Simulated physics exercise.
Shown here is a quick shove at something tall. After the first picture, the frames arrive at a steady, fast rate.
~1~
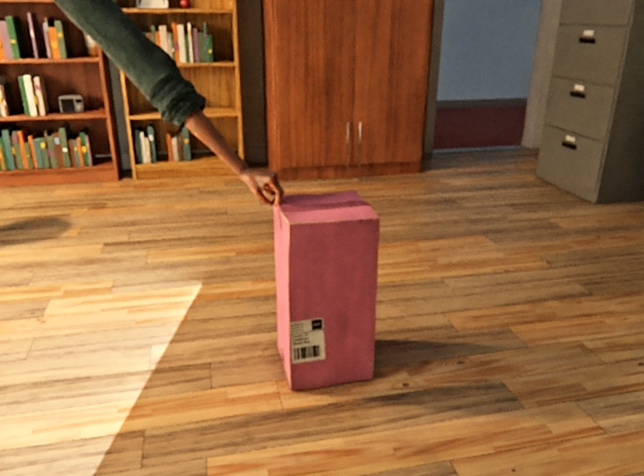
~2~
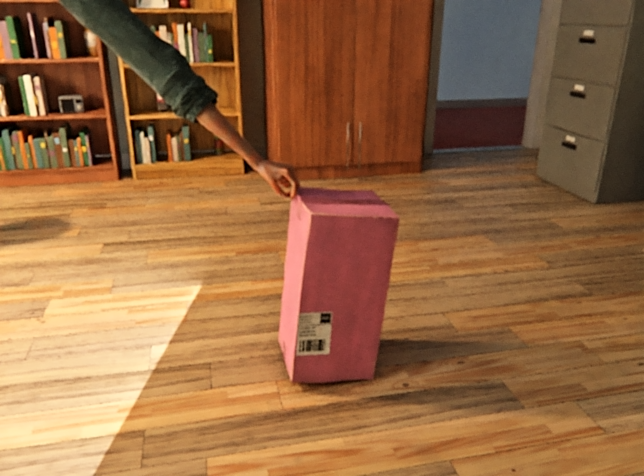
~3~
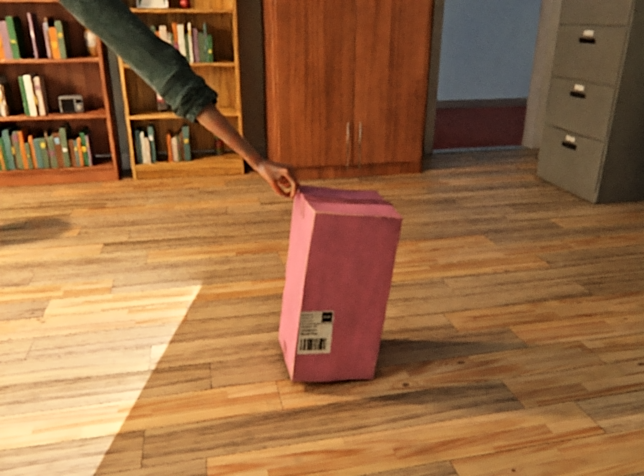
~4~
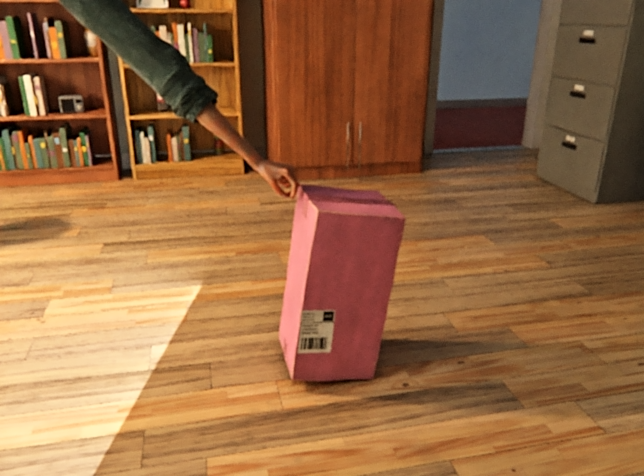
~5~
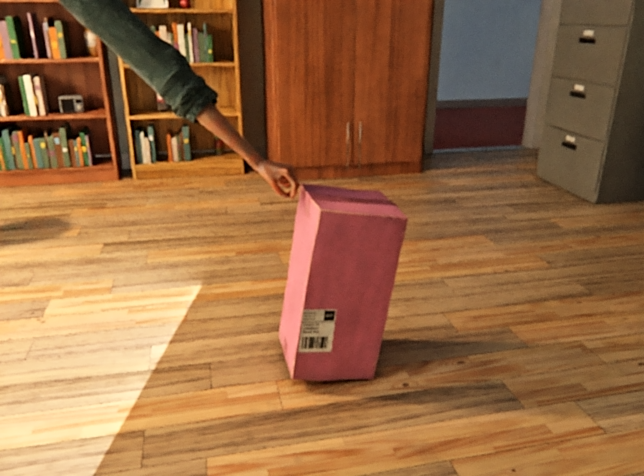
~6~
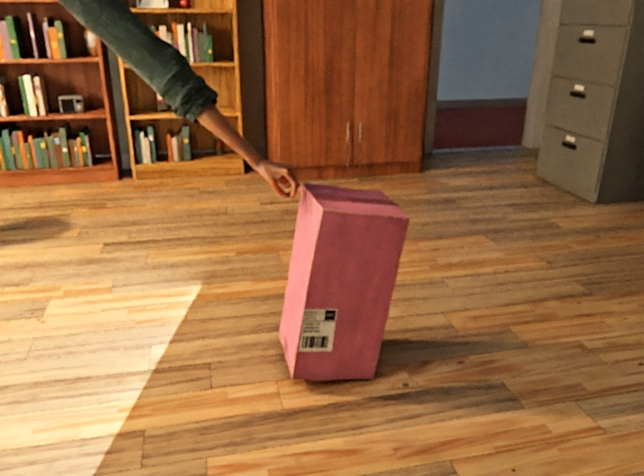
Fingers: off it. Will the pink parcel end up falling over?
No.
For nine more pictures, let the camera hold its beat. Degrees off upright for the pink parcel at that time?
Angle from vertical in that picture: 8°.
Then, 0.28 s after the last picture, pink parcel upright near (324, 289).
At rest, the pink parcel rocks back upright, near (324, 289).
